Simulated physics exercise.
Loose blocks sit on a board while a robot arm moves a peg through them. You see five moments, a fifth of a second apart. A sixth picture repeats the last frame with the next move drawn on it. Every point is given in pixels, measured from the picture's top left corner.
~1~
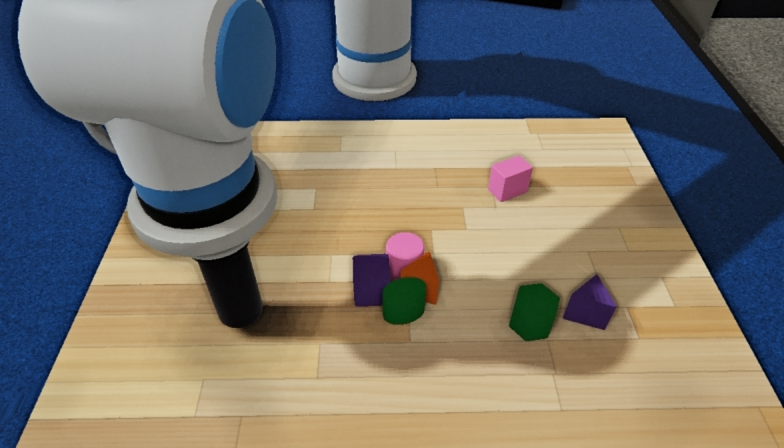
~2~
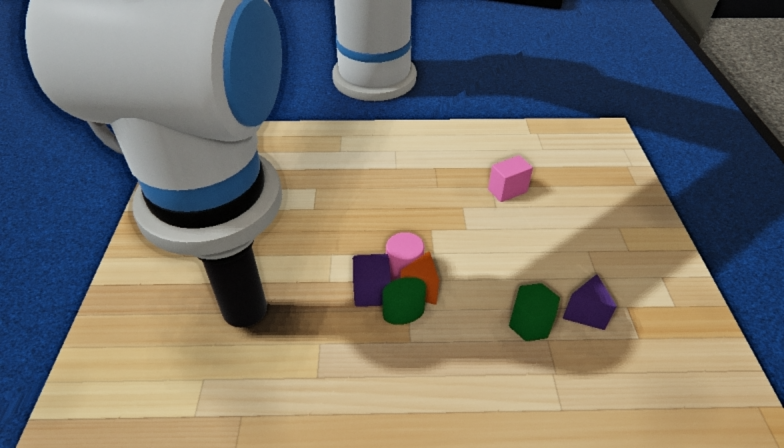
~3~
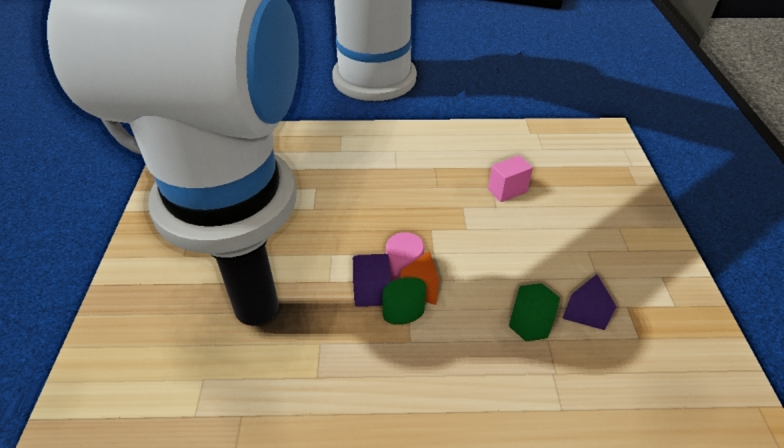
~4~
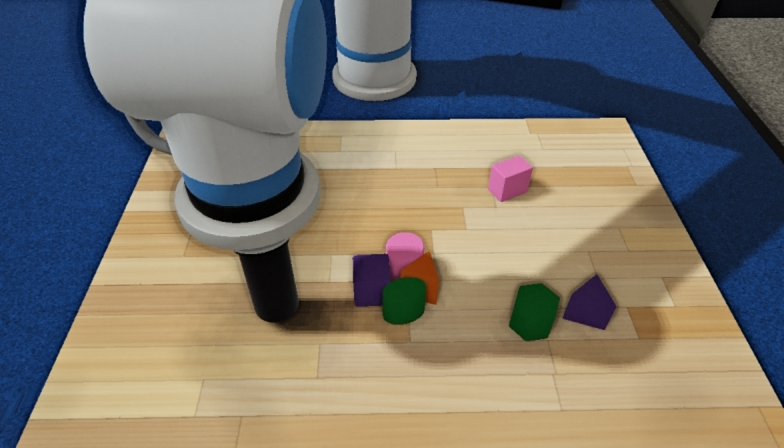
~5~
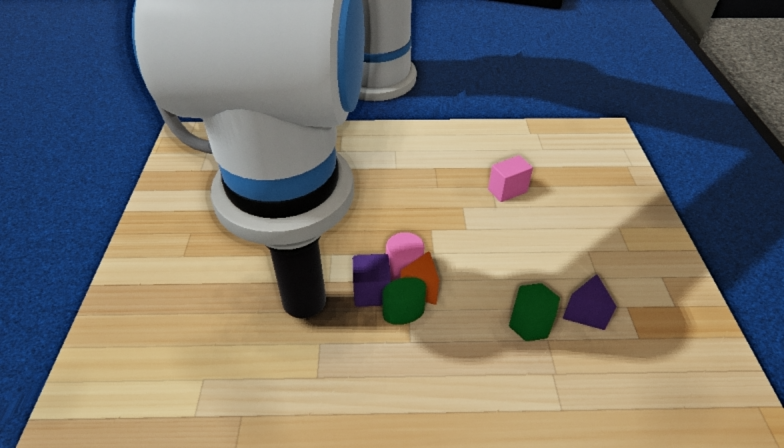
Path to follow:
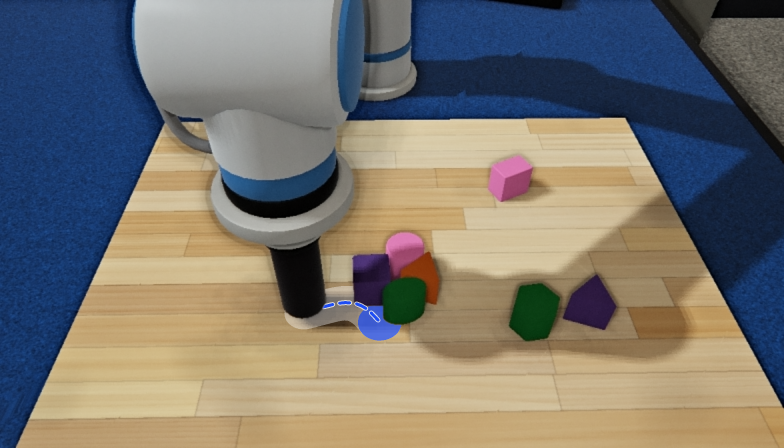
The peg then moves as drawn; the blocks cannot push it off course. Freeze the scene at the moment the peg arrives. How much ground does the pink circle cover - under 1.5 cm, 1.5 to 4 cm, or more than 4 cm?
The best fit is under 1.5 cm.
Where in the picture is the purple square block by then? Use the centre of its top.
Pixel (394, 262).
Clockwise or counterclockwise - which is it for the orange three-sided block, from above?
Clockwise rotation.
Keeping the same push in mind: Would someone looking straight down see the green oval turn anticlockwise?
Yes, I think so.
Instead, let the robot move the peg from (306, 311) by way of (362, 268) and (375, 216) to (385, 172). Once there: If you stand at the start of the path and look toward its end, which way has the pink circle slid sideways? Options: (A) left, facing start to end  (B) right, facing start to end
That would be B.
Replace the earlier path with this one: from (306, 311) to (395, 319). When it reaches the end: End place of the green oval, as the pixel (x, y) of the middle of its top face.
Around (437, 285).
The line goes from (306, 311) by way of (334, 304) and (361, 305) to (380, 322).
On the path given first. Halfway along, peg (348, 293); purple square block (383, 263), turned 20° anticlockwise; pink circle (411, 241); orange three-sided block (427, 265).
At the end, peg (380, 312); purple square block (394, 262), turned 45° anticlockwise; green oval (421, 294), turned 25° anticlockwise; pink circle (414, 239); orange three-sided block (438, 262), turned 25° clockwise.
